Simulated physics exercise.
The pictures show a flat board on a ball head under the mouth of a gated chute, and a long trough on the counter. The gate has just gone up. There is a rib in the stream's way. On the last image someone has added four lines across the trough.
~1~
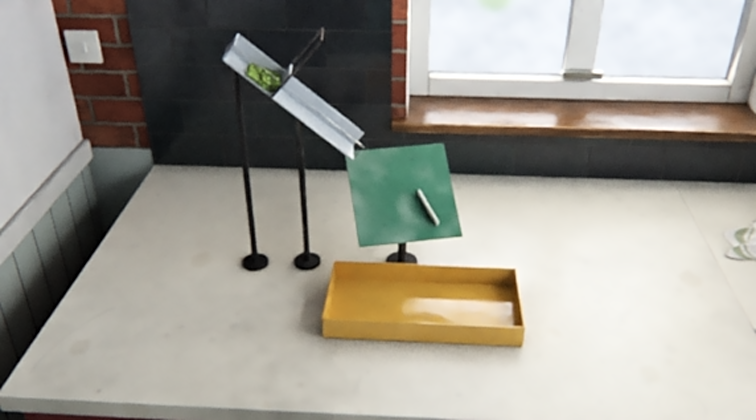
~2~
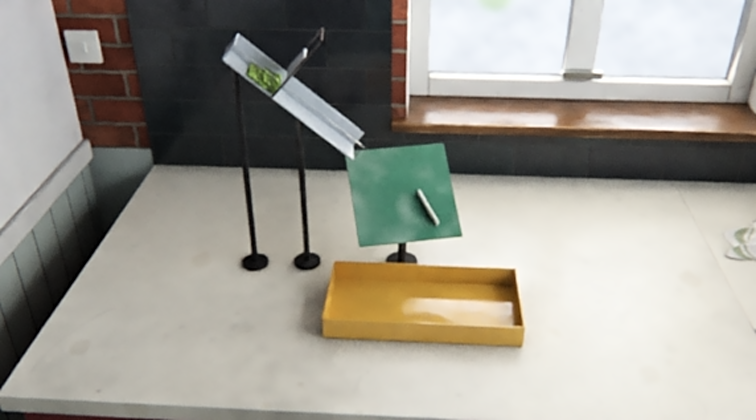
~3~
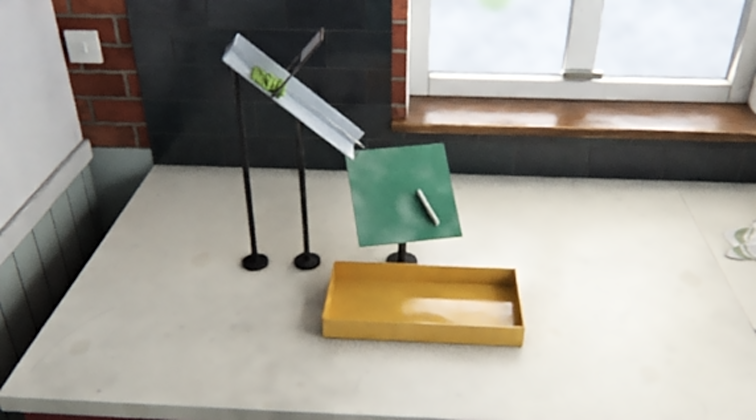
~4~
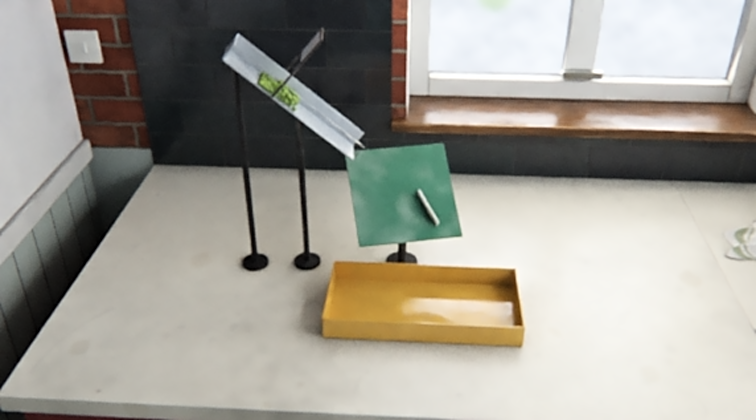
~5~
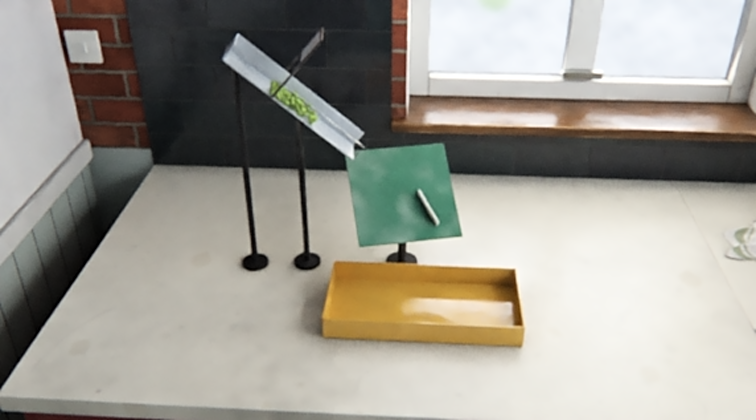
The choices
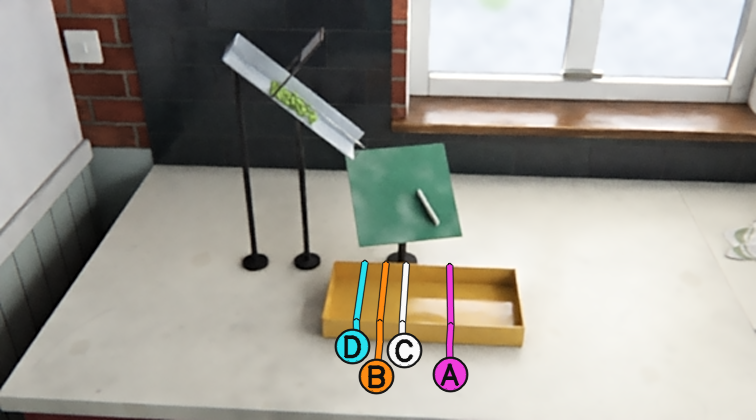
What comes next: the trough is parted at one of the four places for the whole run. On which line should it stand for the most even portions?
The answer is line A.
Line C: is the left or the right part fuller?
More lands on the right.
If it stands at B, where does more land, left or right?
More lands on the right.
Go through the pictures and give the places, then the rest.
In the first frame, load behind the gate at (267, 79), dried peas; lip of the chute at (353, 152), sloping fairly steeply.
In the second frame, middle of the board at (403, 193), tilted fairly steeply; middle of its low edge at (412, 241); of its high edge at (395, 147).
In the third frame, front corners of the trough at (323, 319) and (525, 327), empty; front of the load at (283, 92).
In the fourth frame, middle of the load at (279, 88); its front at (294, 109), about a quarter of the way to the lip; rib from (419, 190) to (438, 222).
In the fifth frame, middle of the load at (293, 99); its front at (316, 118), about half of the way to the lip.
On the marked copy, line A crosses the front rim at (450, 324); line B crosses the front rim at (379, 321); line C crosses the front rim at (402, 322); line D crosses the front rim at (356, 320).
With A, of what is caught, about half on the left of the divider, about half on the right.
With B, of what is caught, none on the left of the divider, all on the right.
With C, of what is caught, a stray few on the left of the divider, nearly all on the right.
With D, of what is caught, none on the left of the divider, all on the right.
